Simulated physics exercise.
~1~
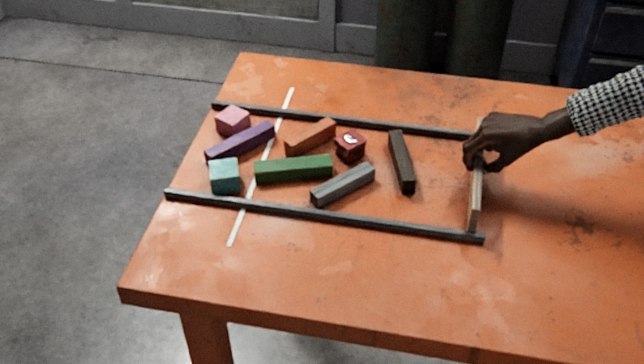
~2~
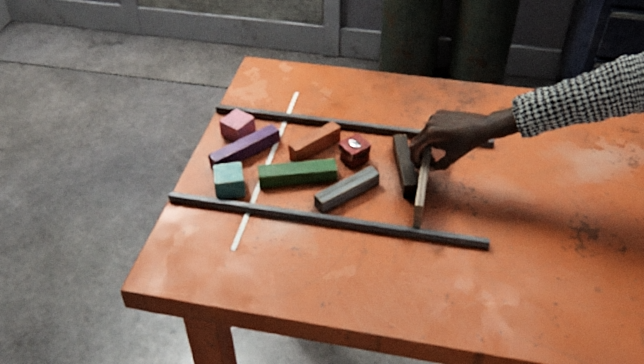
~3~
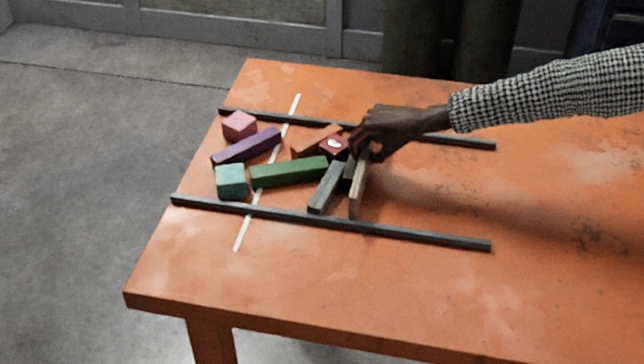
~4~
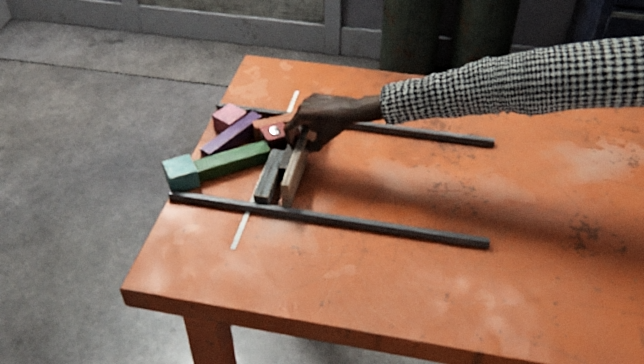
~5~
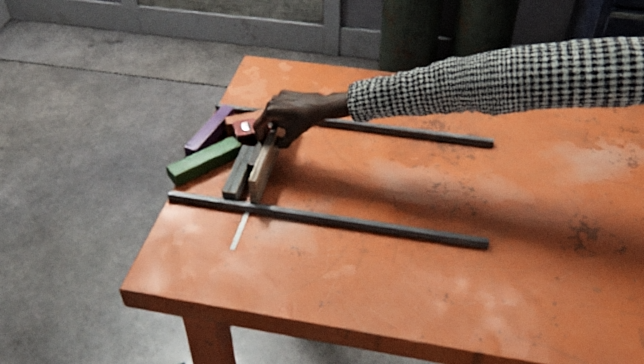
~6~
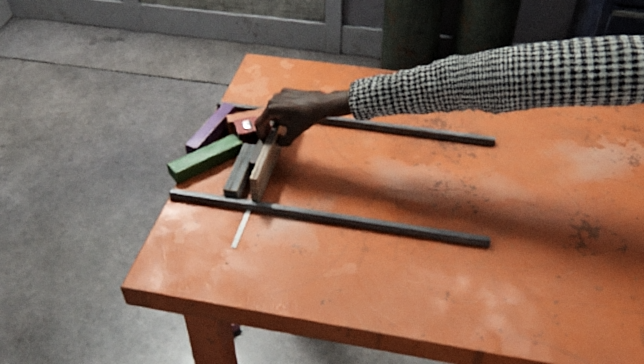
In the video, a hand slides an upright board leftward along a channel on an orange table, bunching coloured bars and blocks toward the edge. The turquoise and pink blocks drop off, while the purple and green bars stay jutting over the end as the hand stops.
